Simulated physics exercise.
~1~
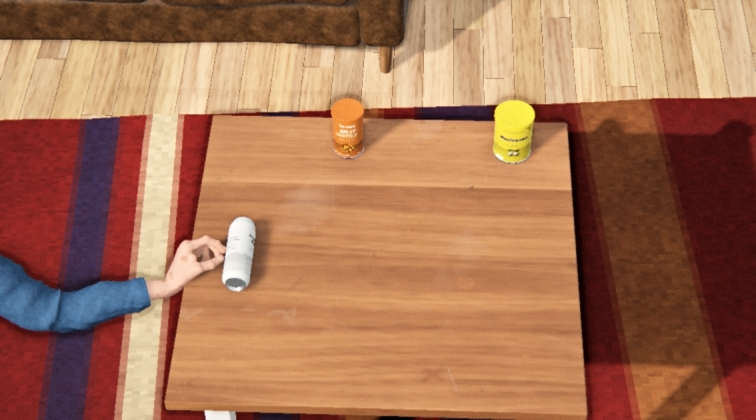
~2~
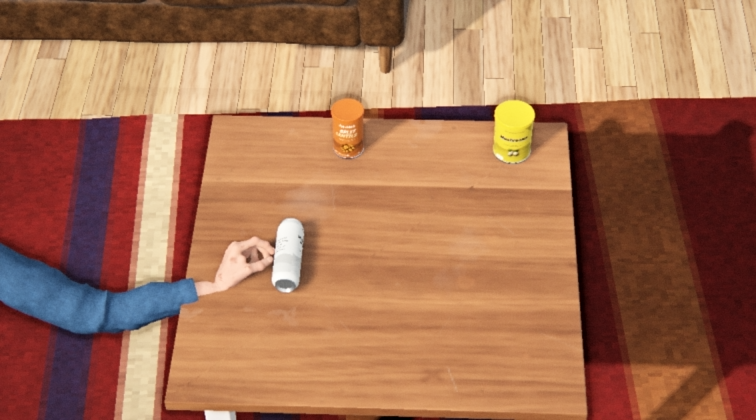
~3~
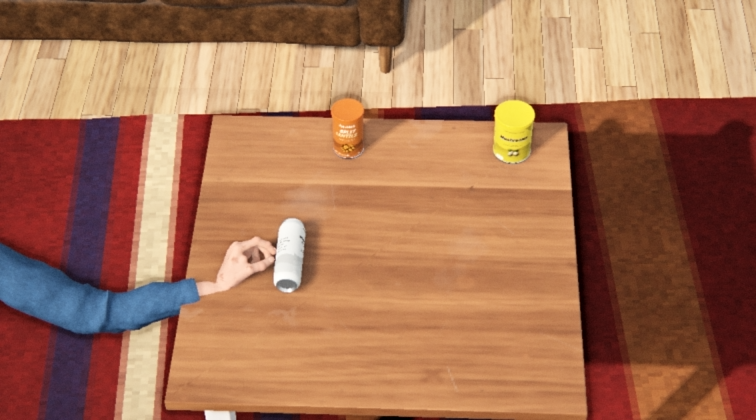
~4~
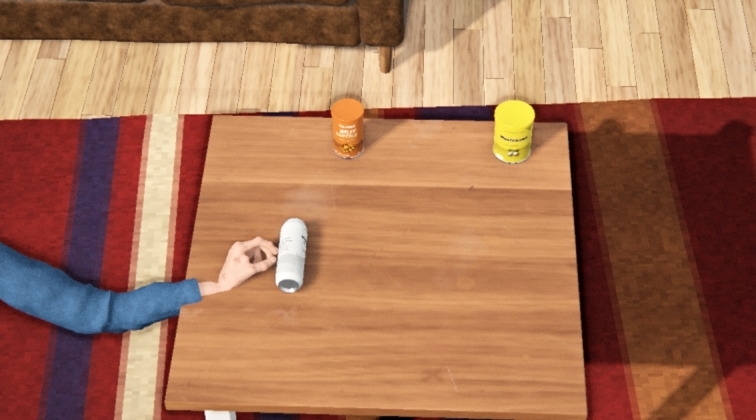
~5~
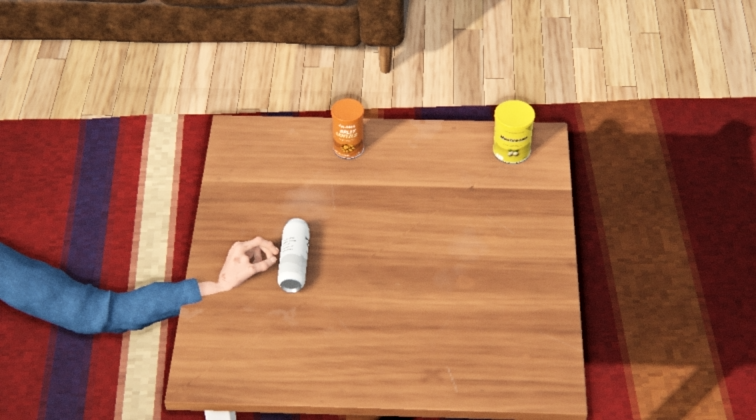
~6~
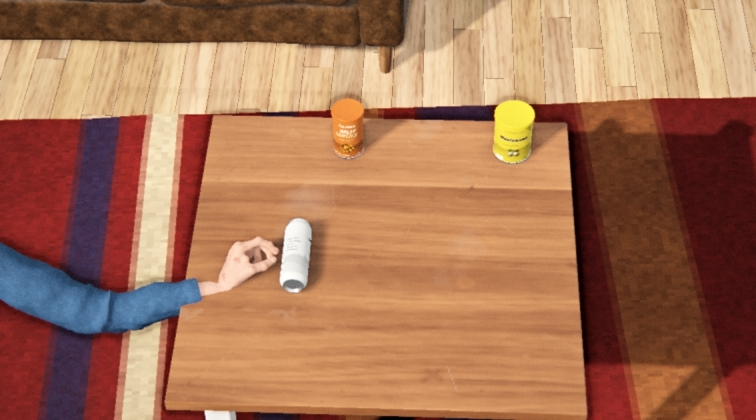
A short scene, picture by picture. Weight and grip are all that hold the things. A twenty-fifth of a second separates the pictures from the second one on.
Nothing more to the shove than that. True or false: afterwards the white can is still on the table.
True.
Then, 0.10 s on from there, white can shifted a little near (301, 256).
Then, 0.30 s on from there, white can shifted about its own width near (309, 256).
Then, 0.70 s on from there, white can shifted about its own width near (316, 256).
In the end, moved from the start, white can. At the end, from the last picture's camera, white can near (316, 256).
